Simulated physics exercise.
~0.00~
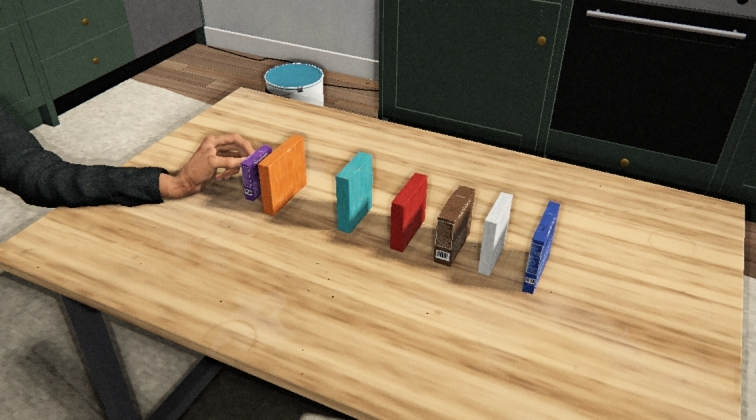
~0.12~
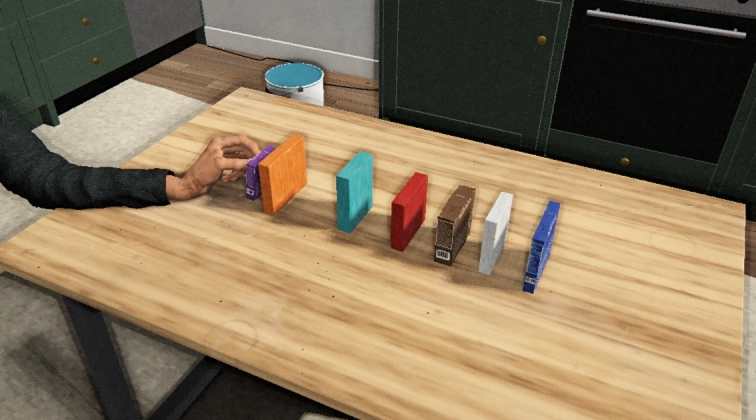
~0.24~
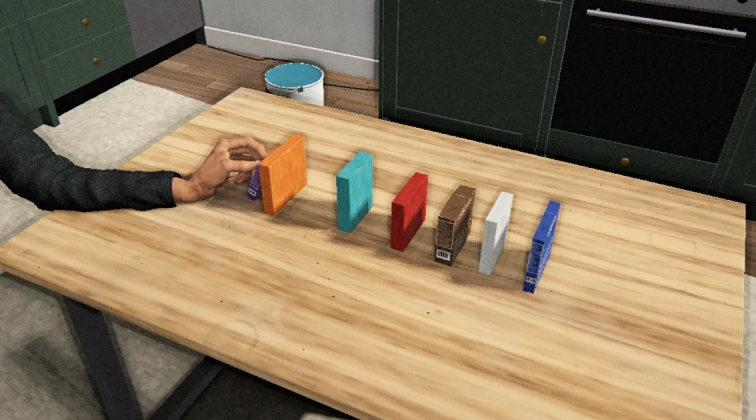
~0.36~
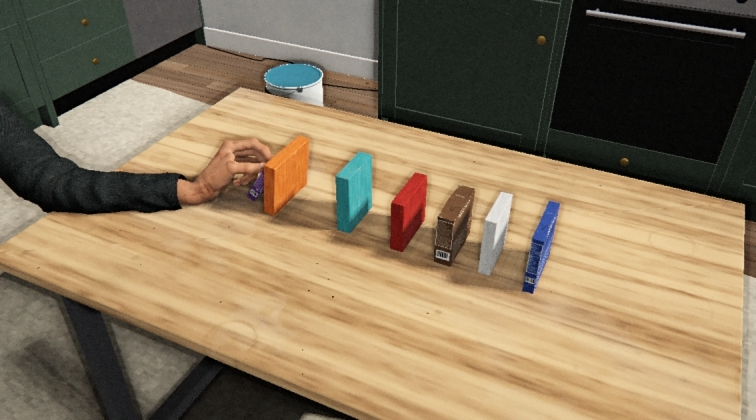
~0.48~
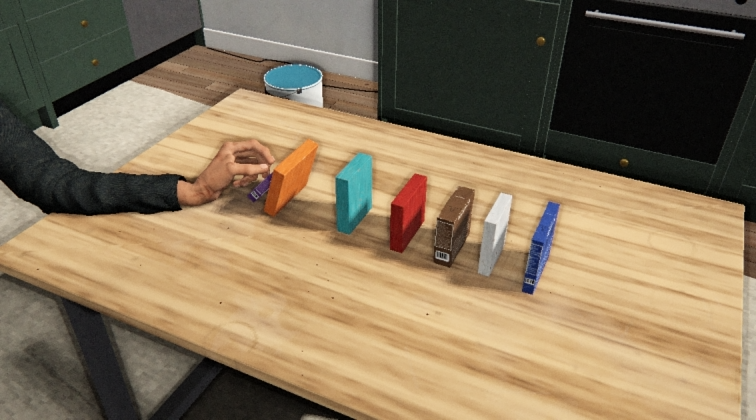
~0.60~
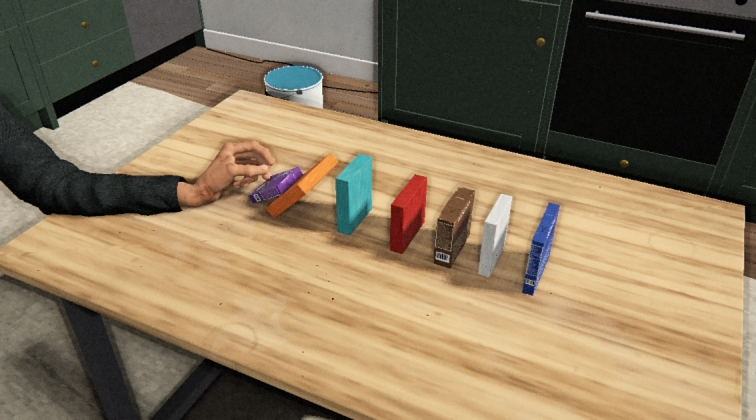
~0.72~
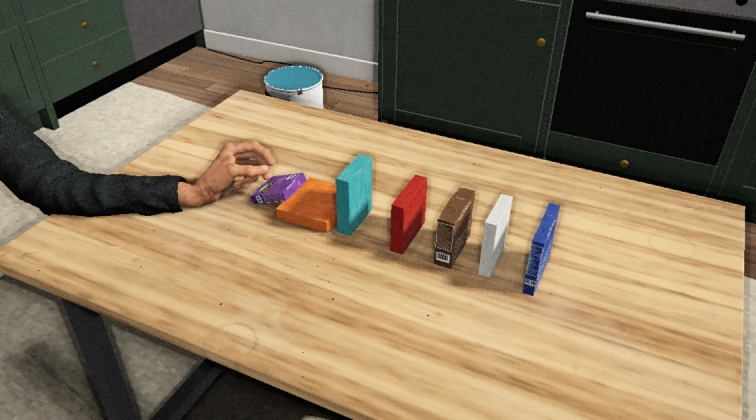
A hand tipped the small purple packet at the left end of a row on a wooden table, and it leaned into the orange block, which toppled flat beside it, while the turquoise, red, brown, white and blue pieces all stayed standing.
